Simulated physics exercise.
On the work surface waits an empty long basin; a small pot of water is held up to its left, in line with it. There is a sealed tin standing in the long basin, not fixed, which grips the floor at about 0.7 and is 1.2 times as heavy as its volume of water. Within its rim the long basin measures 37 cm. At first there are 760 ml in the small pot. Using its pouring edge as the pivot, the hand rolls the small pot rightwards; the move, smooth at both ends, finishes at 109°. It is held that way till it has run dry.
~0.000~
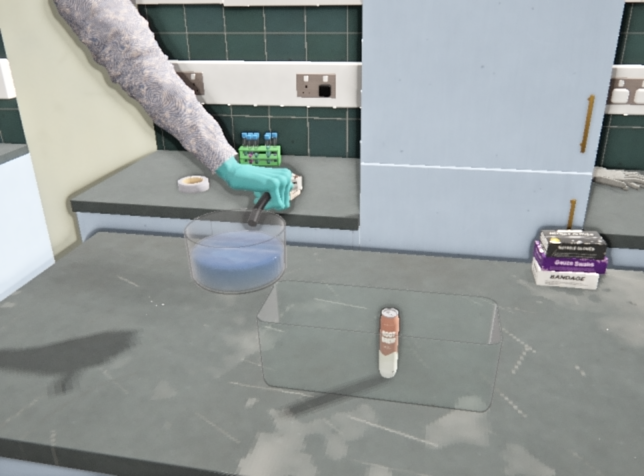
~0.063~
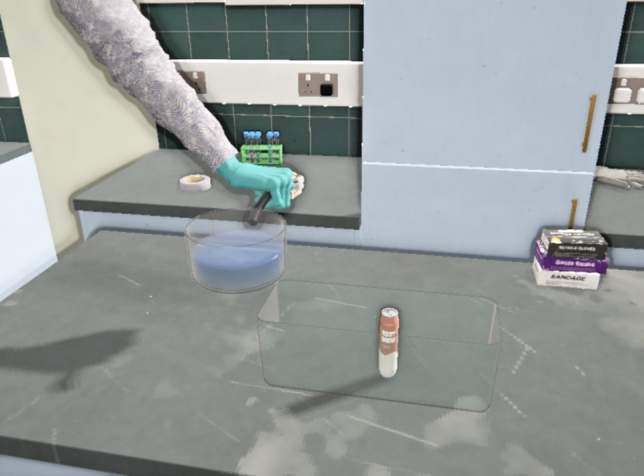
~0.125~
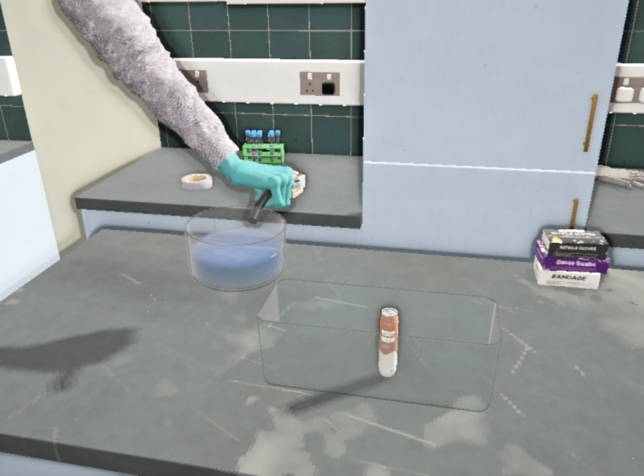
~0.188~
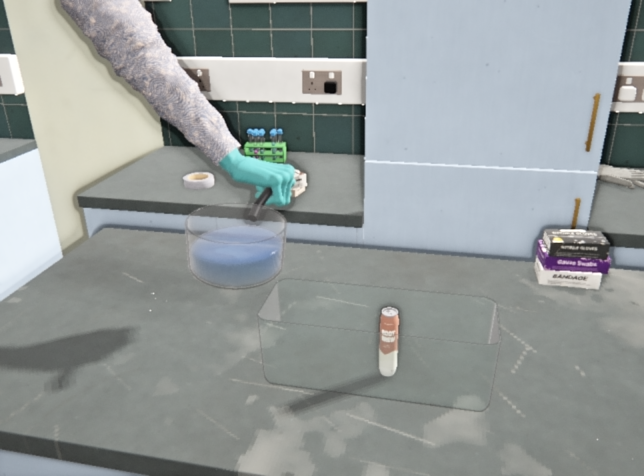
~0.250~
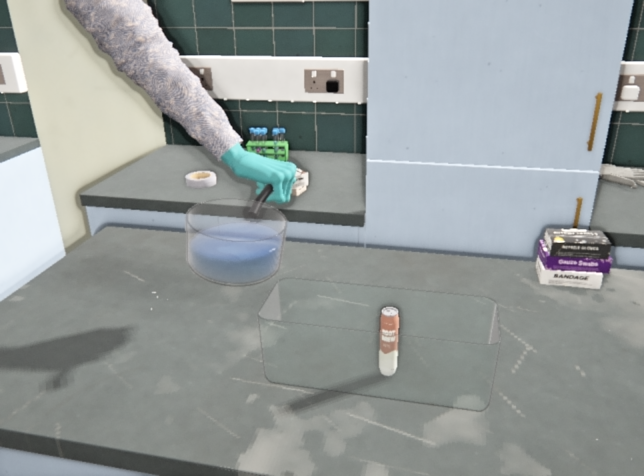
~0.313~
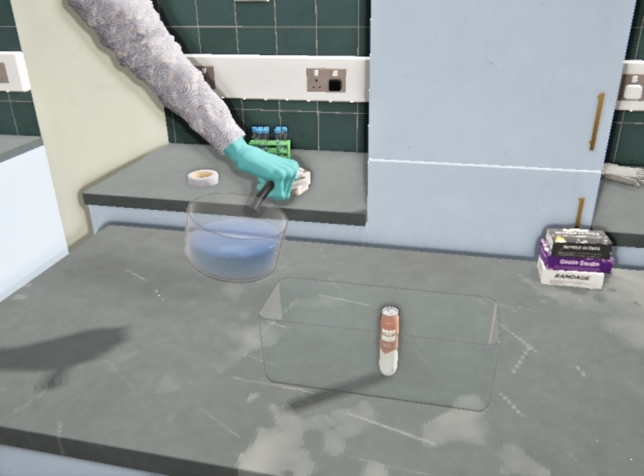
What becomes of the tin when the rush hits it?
It does not overbalance.
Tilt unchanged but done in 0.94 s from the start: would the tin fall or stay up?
In that case the tin overturns.
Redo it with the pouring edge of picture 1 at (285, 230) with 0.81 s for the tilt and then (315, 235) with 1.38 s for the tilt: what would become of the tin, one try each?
The tin overturns the first time and overturns the second time.
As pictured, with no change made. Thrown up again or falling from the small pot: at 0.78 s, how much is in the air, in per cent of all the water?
Roughly 26 %.
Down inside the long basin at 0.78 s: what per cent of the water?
Near 3 in a hundred.
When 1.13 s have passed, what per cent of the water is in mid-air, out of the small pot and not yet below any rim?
About 20 % of the total.
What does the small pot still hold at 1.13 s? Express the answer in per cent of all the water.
About 14 per cent.
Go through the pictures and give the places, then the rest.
In the first frame, it leans 0°; its right rim is at (283, 231); the water meets the walls at (195, 244) and (283, 250); the long basin's rim runs from (266, 300) to (500, 321); the tin's top is at (390, 316).
In the second frame, it leans 1°; its right rim is at (284, 231); the water meets the walls at (196, 243) and (284, 249).
In the third frame, it leans 2°; its right rim is at (284, 231); the water meets the walls at (195, 242) and (283, 247).
In the fourth frame, it leans 5°; its right rim is at (284, 230); the water meets the walls at (195, 239) and (283, 245).
In the fifth frame, it leans 9°; its right rim is at (284, 230); the water meets the walls at (194, 234) and (282, 242).
In the sixth frame, it leans 13°; its right rim is at (285, 230); the water meets the walls at (193, 229) and (281, 238).
Then, 0.78 s in, the tilt is 66° and 71 per cent is still to pour; the tin stands where it began.
Then, 1.13 s in, the tilt is 100° and 14 per cent is still to pour; the tin stands where it began.
Then, 1.49 s in, the tilt is 109° and 0 per cent is still to pour; the tin stands where it began.
Then, 1.88 s in, the tilt is 109° and 0 per cent is still to pour; the tin stands where it began.
Finally, the tin stands where it began.
